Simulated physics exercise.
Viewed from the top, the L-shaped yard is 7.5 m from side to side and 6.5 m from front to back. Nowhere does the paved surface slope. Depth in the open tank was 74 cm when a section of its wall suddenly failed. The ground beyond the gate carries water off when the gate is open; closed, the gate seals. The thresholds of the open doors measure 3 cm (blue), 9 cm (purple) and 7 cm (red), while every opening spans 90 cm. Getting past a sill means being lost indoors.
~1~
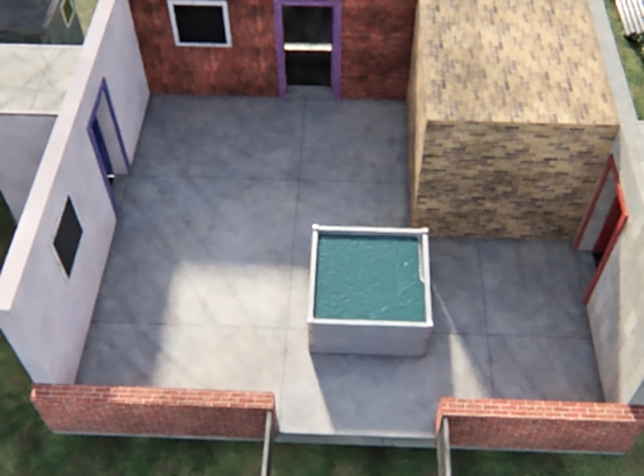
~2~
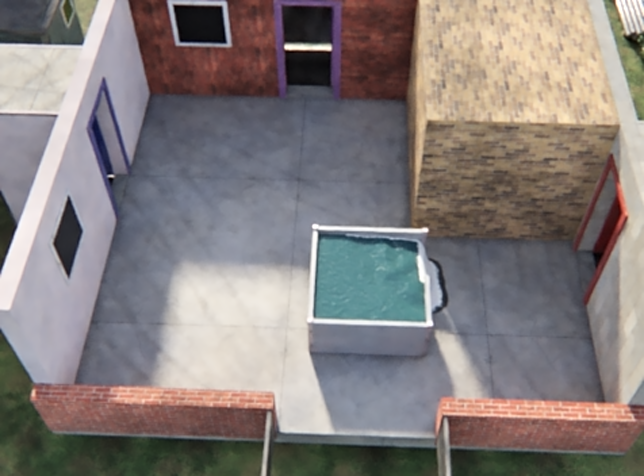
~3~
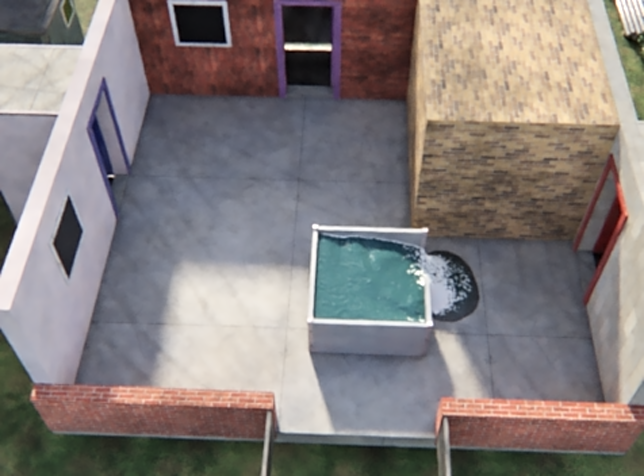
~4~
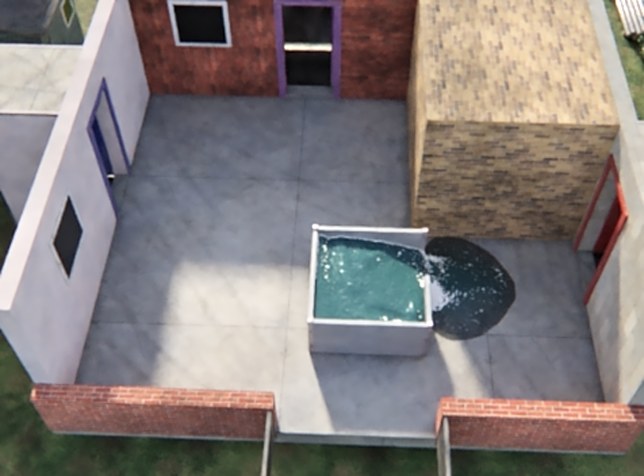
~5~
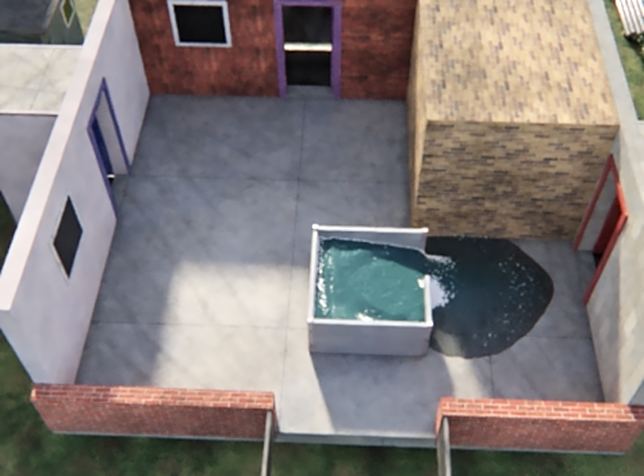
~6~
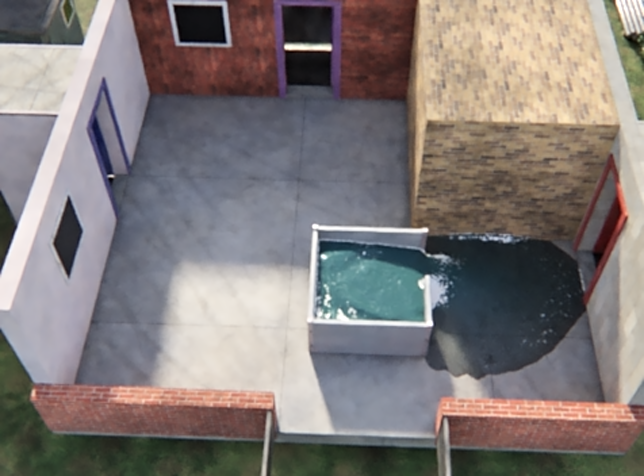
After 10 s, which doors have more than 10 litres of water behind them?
I'd say the blue door ends up beneath the set figure, I'd say the purple door ends up beneath the set figure, I'd say the red door ends up above the set figure.
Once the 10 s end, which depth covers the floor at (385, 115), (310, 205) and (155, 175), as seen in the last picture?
First 0 cm, then 1 cm, then 0 cm.
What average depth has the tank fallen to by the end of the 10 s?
I'd put the mean depth near 8 centimetres.
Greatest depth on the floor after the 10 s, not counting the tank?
It gets to some 10 cm.
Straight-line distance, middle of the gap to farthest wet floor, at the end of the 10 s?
It comes to some 5.4 metres.
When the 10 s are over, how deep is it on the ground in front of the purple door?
Depth: ~ 0.0 cm.
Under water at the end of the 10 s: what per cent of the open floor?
Covered: Roughly 50 %.
A moment later water covers 15 % of the floor and is deepest (47 cm) near (566, 250); blue door not reached, purple door not reached, red door 28 cm at the sill, 66 L in.
Soon after water covers 15 % of the floor and is deepest (32 cm) near (569, 268); blue door not reached, purple door not reached, red door 31 cm at the sill, 241 L in.
Next water covers 25 % of the floor and is deepest (21 cm) near (569, 268); blue door not reached, purple door not reached, red door 22 cm at the sill, 410 L in.
Later on water covers 35 % of the floor and is deepest (14 cm) near (569, 268); blue door not reached, purple door not reached, red door 14 cm at the sill, 544 L in.
At the end water covers 50 % of the floor and is deepest (10 cm) near (599, 427); blue door 1 cm at the sill, 0 L in, purple door not reached, red door 8 cm at the sill, 593 L in.
